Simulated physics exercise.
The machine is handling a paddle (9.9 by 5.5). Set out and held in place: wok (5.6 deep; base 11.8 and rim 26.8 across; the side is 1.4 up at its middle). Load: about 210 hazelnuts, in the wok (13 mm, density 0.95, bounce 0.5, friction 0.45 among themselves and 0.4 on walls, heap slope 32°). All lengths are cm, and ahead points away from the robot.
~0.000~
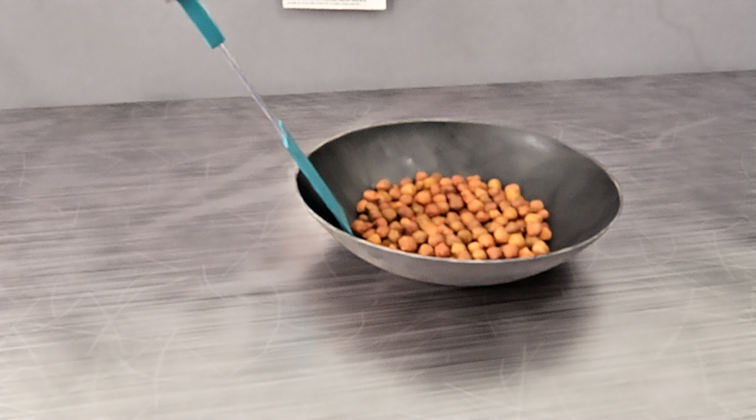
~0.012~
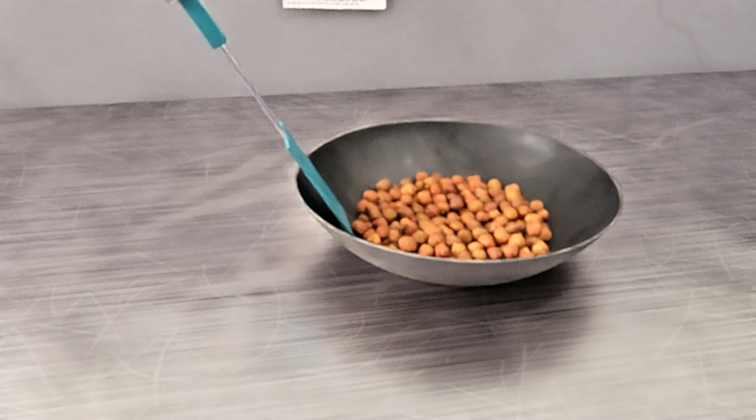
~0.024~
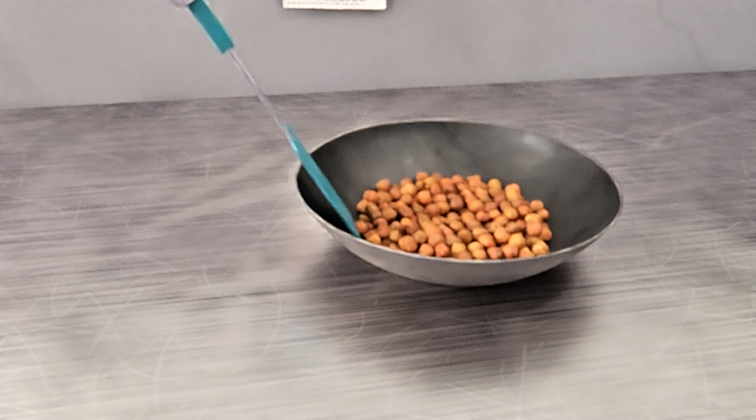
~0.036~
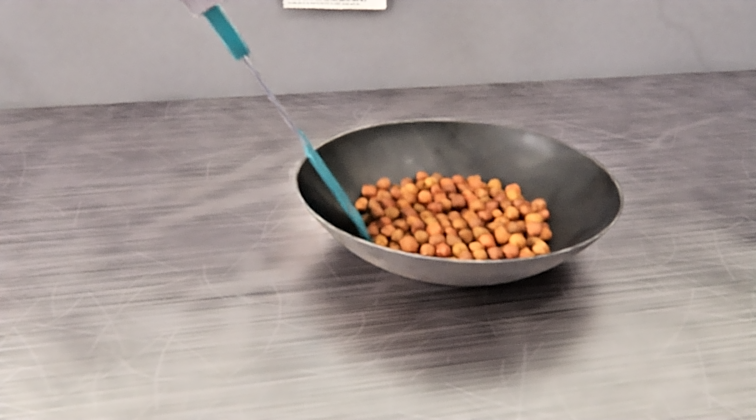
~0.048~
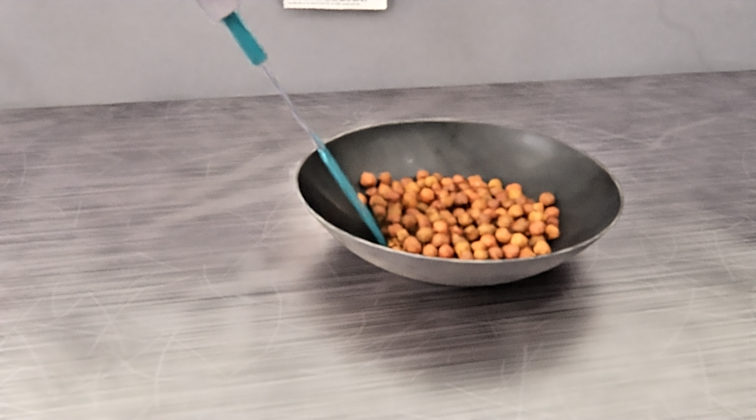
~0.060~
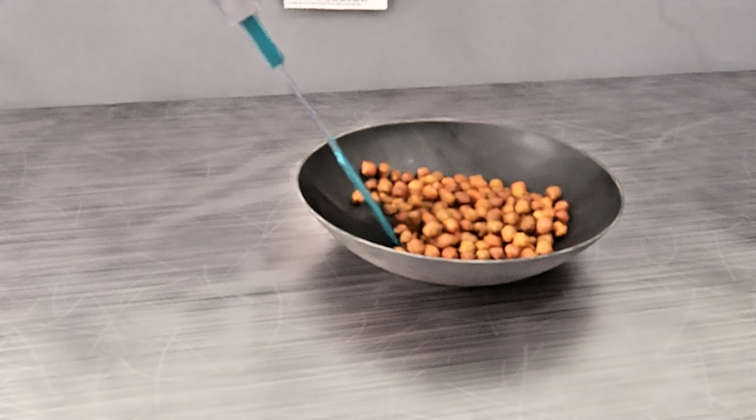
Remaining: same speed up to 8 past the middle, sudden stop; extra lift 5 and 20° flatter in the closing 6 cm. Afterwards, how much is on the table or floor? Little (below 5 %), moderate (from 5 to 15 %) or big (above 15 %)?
Share on the table or floor: Moderate (from 5 to 15 %).
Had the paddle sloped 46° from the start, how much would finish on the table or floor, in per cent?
In that case some 5 per cent.
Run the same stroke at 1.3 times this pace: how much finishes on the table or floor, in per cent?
About 10 per cent.
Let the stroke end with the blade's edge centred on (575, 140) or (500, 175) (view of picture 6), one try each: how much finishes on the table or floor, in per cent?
About 20 and 0 per cent.
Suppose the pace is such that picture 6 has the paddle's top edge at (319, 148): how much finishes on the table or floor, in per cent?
About 5 per cent.
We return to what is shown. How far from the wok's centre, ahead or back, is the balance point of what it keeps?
Some 3.5 cm ahead.
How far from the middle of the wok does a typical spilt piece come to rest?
Some 40 cm.
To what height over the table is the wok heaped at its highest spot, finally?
Roughly 5.0 cm.
After 0.10 s, sloping 59°, highest piece 5 above the table; 209 in the wok.
After 0.15 s, sloping 53°, highest piece 6 above the table; 209 in the wok.
After 0.37 s, sloping 39°, highest piece 7 above the table; 194 in the wok, 10 on the table or floor, 5 on the blade or in flight.
After 1.42 s, sloping 39°, highest piece 5 above the table; 194 in the wok, 15 on the table or floor.
In the end, 194 in the wok, 15 on the table or floor. That is 7 % on the table or floor.
